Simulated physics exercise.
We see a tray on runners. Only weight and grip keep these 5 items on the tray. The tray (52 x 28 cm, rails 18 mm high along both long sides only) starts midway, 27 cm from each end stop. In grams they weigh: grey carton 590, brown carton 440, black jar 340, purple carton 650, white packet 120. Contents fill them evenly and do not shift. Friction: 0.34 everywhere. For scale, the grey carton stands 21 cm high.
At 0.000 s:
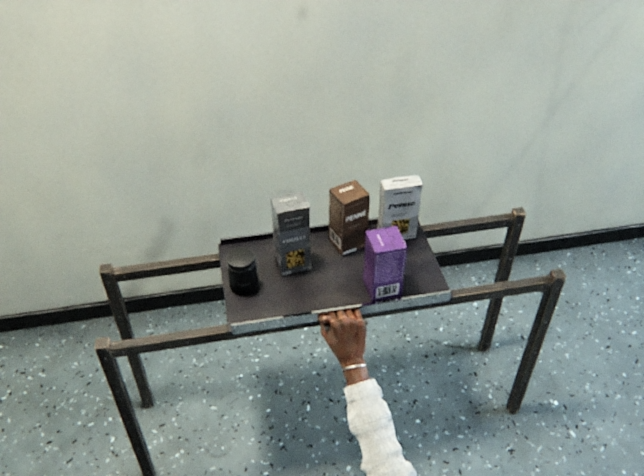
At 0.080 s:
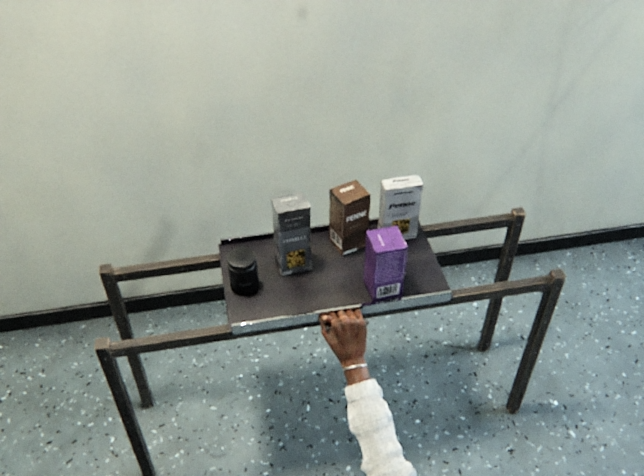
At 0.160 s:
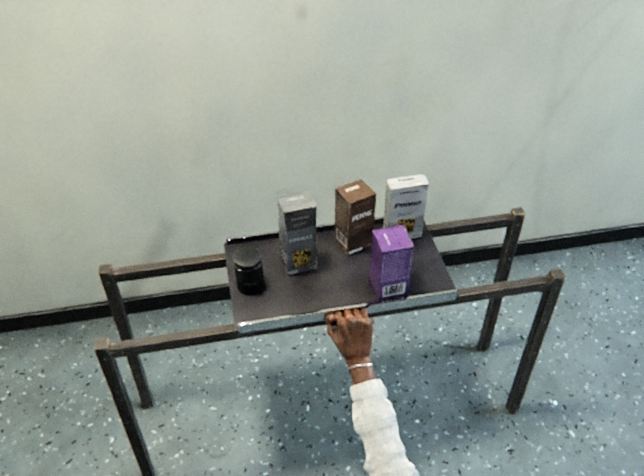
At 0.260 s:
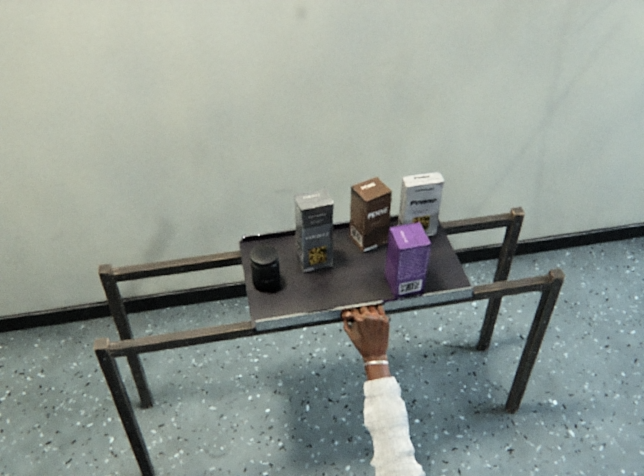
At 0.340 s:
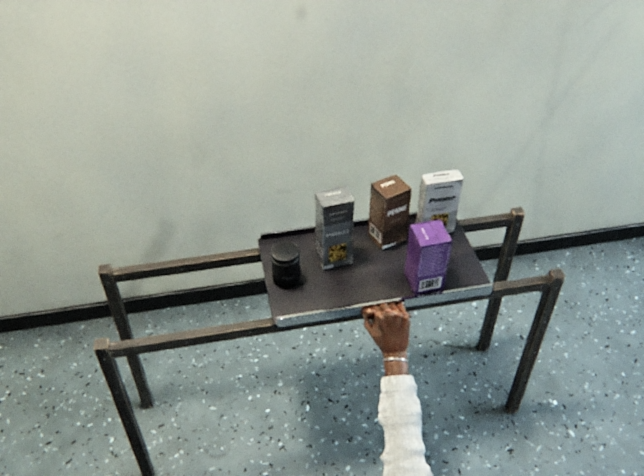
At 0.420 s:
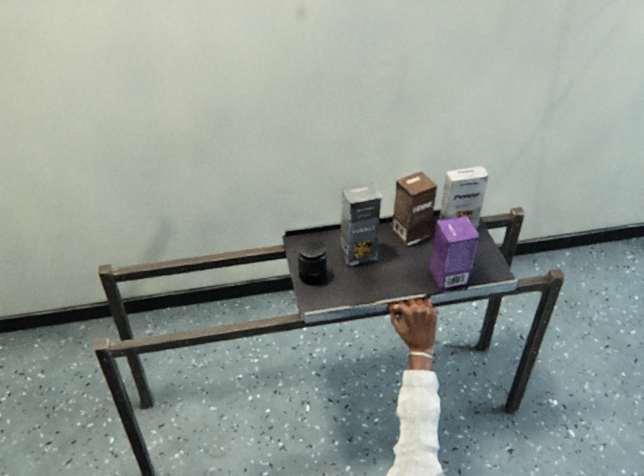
At the start, a dark tray holding a black jar and grey, brown, purple and white boxes rests midway along two metal rails, a hand gripping its front edge. The hand barely moves it at first, then slides it steadily to the right, the items keeping their places on it.
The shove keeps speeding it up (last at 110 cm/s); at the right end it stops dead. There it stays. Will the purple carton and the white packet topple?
The purple carton topples; the white packet topples.
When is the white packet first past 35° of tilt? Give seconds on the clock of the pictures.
At about 0.7 s.
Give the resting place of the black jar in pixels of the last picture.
At about (418, 246).
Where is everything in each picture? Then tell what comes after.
Tray midway; purple carton (384, 264); white packet (399, 210), in the first picture.
Tray midway; black jar (243, 271); grey carton (292, 235), in the second picture.
Tray has slid 2 cm right; brown carton (355, 218); black jar (249, 271), in the third picture.
Tray has slid 6 cm right; grey carton (314, 232); brown carton (370, 215), in the fourth picture.
Tray has slid 11 cm right; black jar (286, 265); grey carton (334, 229), in the fifth picture.
Tray has slid 17 cm right; purple carton (453, 254); white packet (463, 201), in the sixth picture.
After 0.72 s, tray has slid 27 cm right; white packet now off the tray; purple carton 3° off upright near (549, 240); grey carton 7° off upright.
After 1.02 s, tray has slid 27 cm right; purple carton now off the tray; grey carton 33° off upright; brown carton moved 17 cm.
In the end (1.5 s), off the tray and tipped over, purple carton and white packet; not toppled but over 5 cm from the start, grey carton, brown carton and black jar.
